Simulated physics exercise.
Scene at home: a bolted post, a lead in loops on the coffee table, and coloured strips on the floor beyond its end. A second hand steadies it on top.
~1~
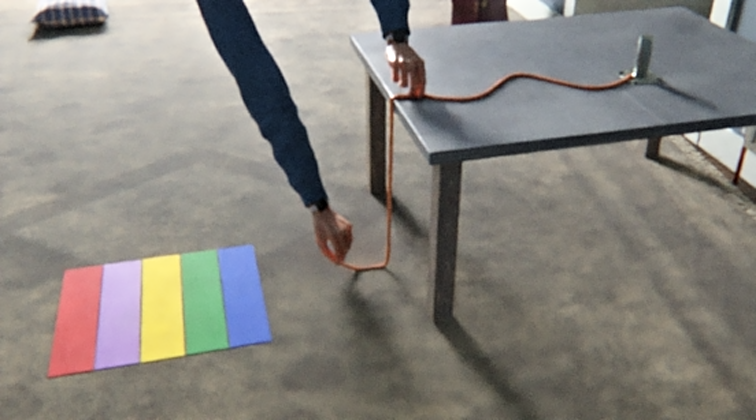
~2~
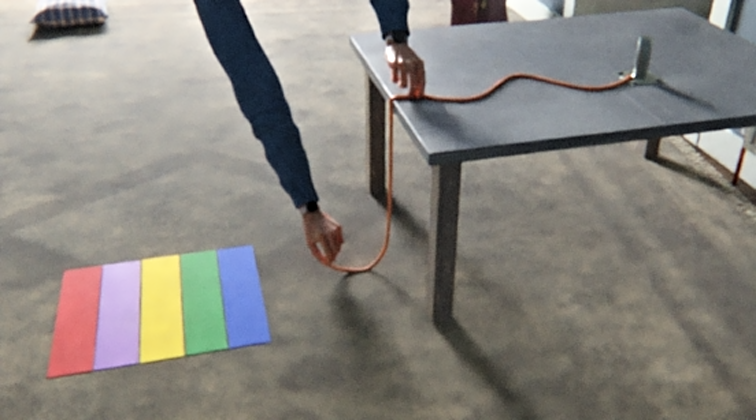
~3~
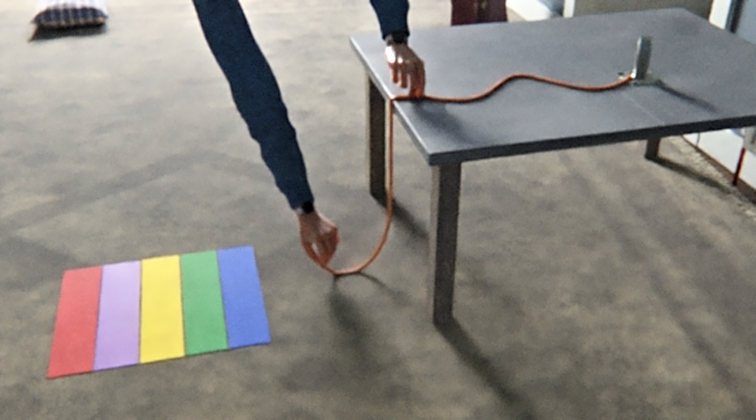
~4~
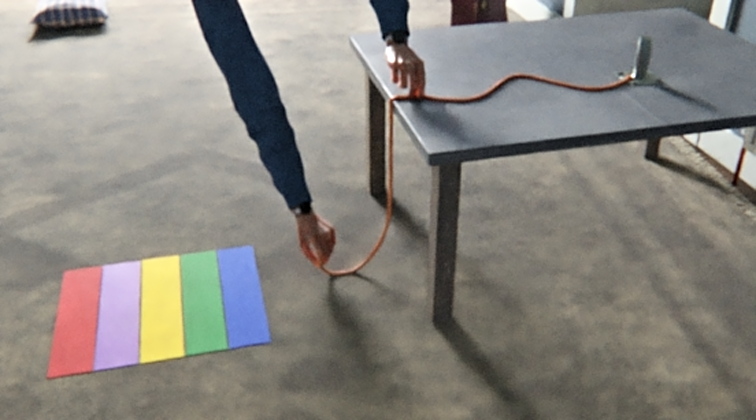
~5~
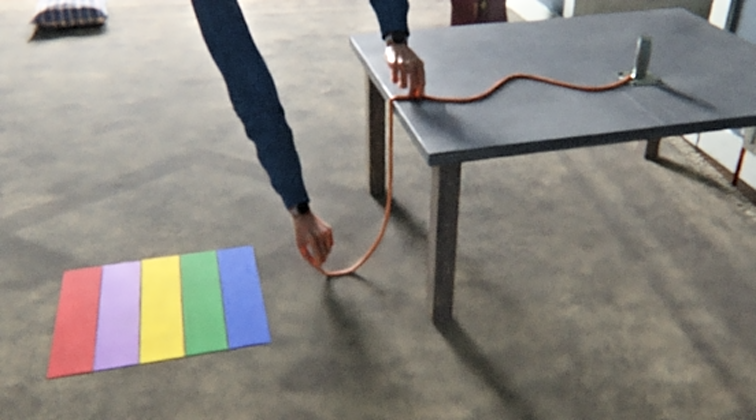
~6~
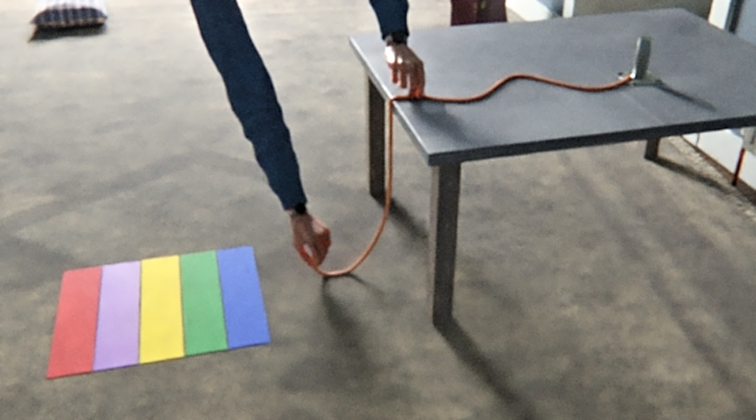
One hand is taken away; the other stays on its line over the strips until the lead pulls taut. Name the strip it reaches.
The yellow strip.
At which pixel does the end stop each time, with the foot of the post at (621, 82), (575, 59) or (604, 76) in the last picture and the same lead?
First (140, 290), then (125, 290), then (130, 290).
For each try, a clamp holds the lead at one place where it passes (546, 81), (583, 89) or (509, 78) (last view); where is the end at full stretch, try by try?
(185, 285), (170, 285), (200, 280).
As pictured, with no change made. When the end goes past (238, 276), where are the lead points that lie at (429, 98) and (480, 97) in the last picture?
You'll find the first mark at (391, 110) and the second mark at (437, 95).
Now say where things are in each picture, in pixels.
In the first frame, end (335, 261); blue (248, 324); green (206, 331); yellow (163, 338); purple (118, 345); red (73, 352).
In the second frame, end (325, 263); lead through (606, 88) (526, 76) (476, 98) (393, 101) (390, 182) (384, 250).
In the third frame, end (321, 264).
In the fourth frame, end (318, 264); lead through (606, 88) (526, 76) (476, 98) (393, 101) (390, 183) (376, 250).
In the fifth frame, end (315, 264).
In the sixth frame, end (313, 265); lead through (606, 88) (526, 76) (476, 98) (393, 101) (390, 183) (369, 250).
Soon after, end near (238, 276); over blue.
After that, end near (192, 282); over green.
At the stop, end near (164, 287); over yellow. It gets as far as the yellow strip.
